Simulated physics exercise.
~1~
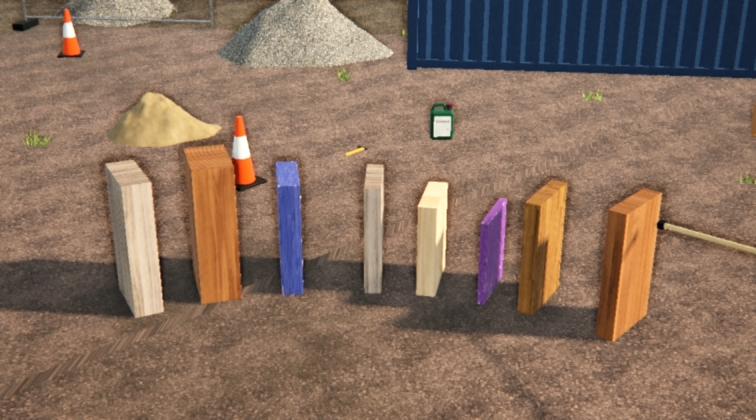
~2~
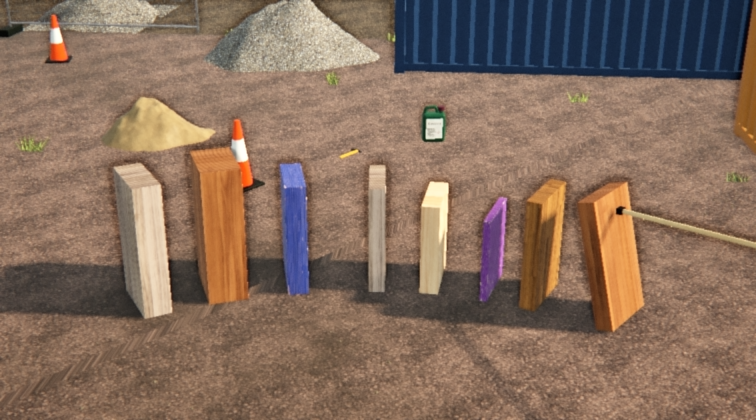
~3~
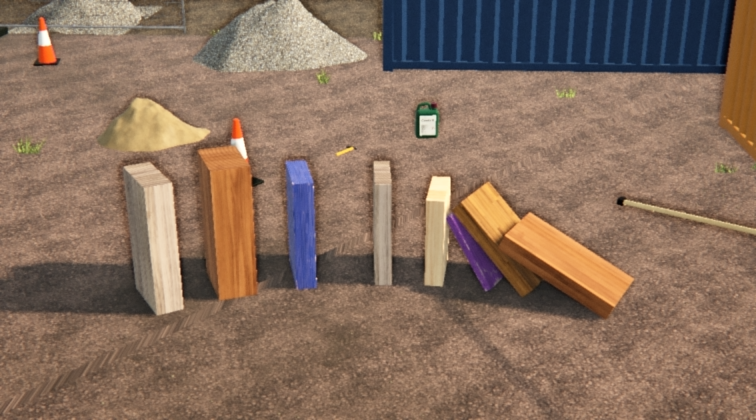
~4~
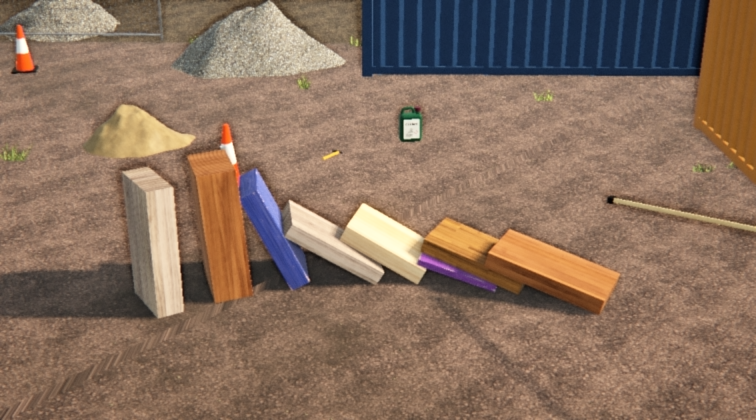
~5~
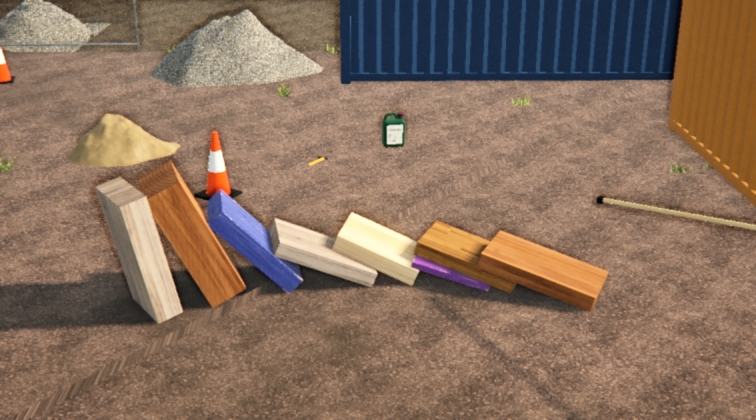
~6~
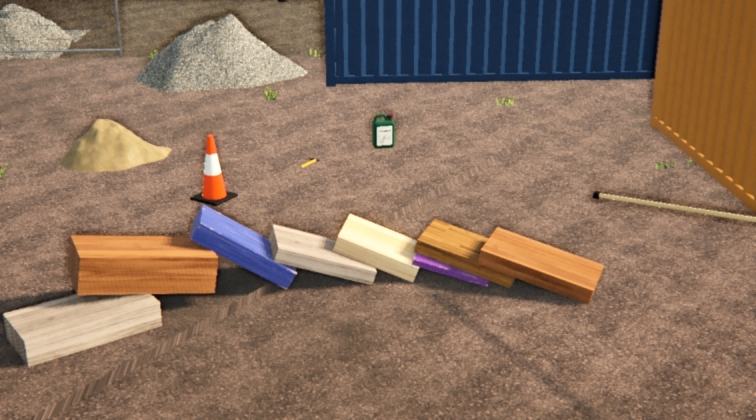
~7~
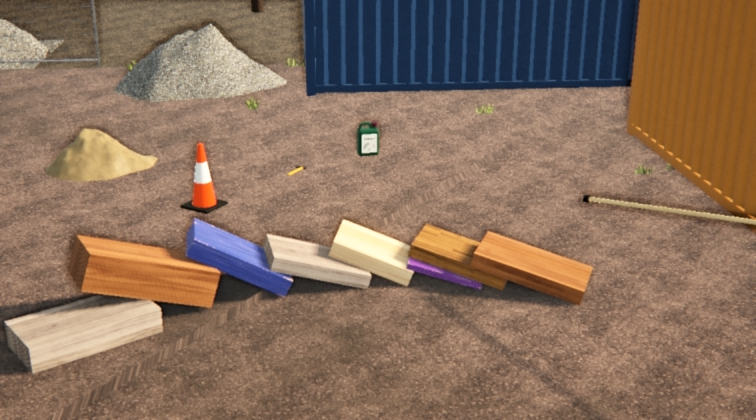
Eight upright wooden boards toppling leftward one after another after a pole pushes the right-hand one, until none is left standing.
